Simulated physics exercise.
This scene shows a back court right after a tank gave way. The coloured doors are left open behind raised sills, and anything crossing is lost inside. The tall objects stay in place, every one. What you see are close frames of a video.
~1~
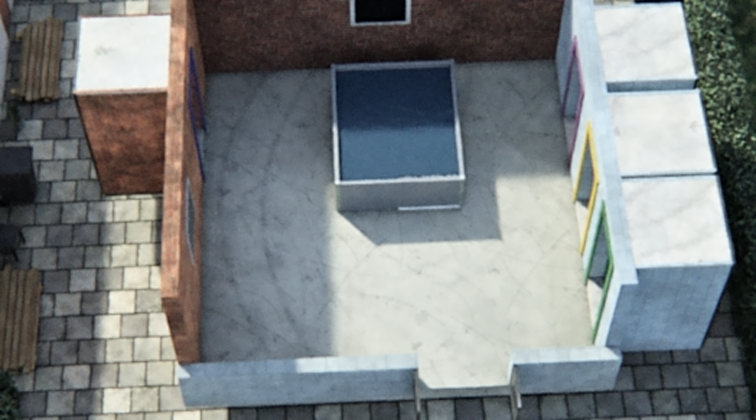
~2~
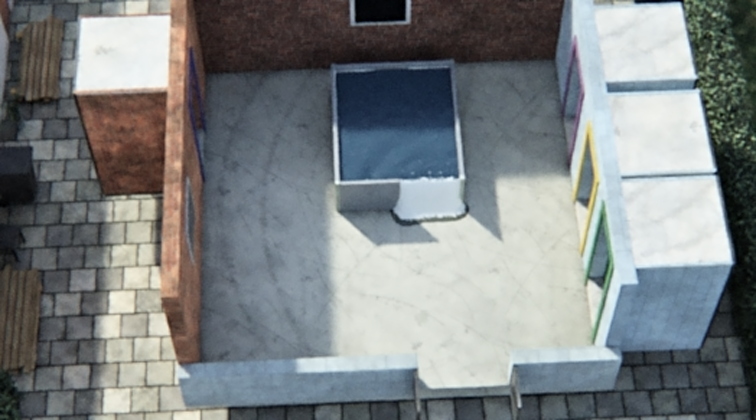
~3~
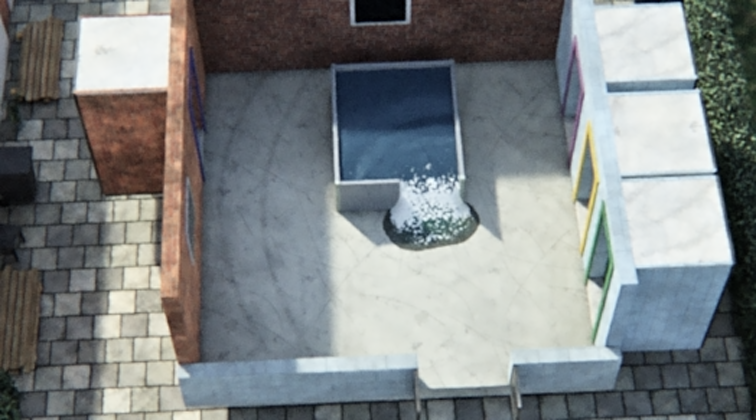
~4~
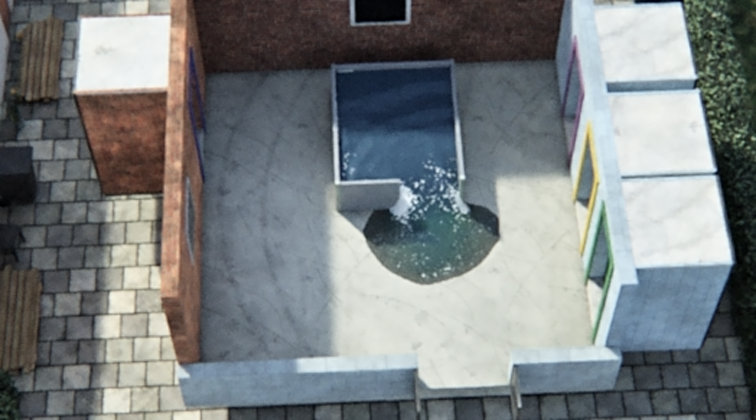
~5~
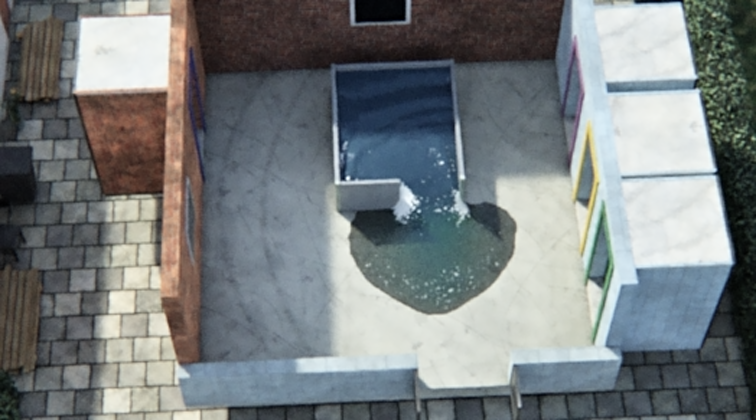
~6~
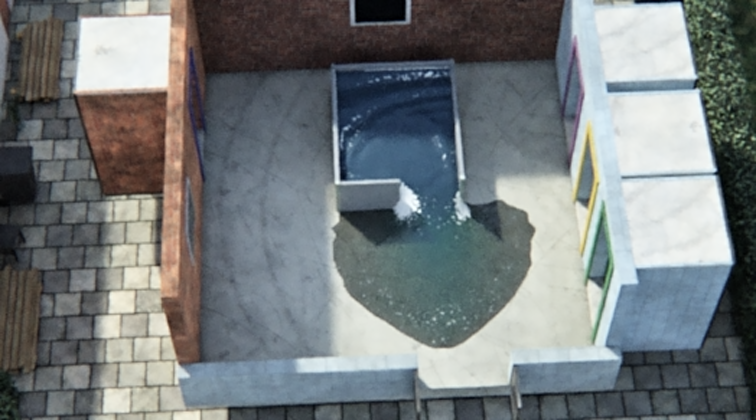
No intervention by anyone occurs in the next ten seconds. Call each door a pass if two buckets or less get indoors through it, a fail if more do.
Blue door: Pass, purple door: Pass, yellow door: Pass, green door: Pass.
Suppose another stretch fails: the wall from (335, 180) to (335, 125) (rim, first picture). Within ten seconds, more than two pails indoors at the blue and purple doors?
First blue crosses the line, then purple crosses the line.
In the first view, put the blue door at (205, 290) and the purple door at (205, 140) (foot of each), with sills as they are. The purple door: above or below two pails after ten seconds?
Result - purple door remains within the limit.
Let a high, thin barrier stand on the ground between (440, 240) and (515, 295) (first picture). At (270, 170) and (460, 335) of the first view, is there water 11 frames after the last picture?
As listed: No water, covered.
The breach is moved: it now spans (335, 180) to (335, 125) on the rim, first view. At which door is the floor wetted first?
It's the blue-painted one that comes first.
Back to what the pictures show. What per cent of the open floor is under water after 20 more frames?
About 45 in a hundred.
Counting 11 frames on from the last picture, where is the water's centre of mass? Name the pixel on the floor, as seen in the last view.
Roughly (419, 210).
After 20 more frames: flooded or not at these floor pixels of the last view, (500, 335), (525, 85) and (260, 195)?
In that order the points end up soaked, high and dry and high and dry.
A moment on, water covers 35 % of the floor; the blue door not reached, the purple door not reached, the yellow door not reached, the green door not reached.
Next, water covers 35 % of the floor; the blue door not reached, the purple door not reached, the yellow door wet at the sill, nothing in, the green door wet at the sill, nothing in.
Then, water covers 45 % of the floor; the blue door not reached, the purple door not reached, the yellow door wet at the sill, nothing in, the green door under two buckets in.
Later, water covers 85 % of the floor; the blue door wet at the sill, nothing in, the purple door wet at the sill, nothing in, the yellow door wet at the sill, nothing in, the green door under two buckets in.
In the end, water covers 95 % of the floor; the blue door wet at the sill, nothing in, the purple door wet at the sill, nothing in, the yellow door wet at the sill, nothing in, the green door under two buckets in.
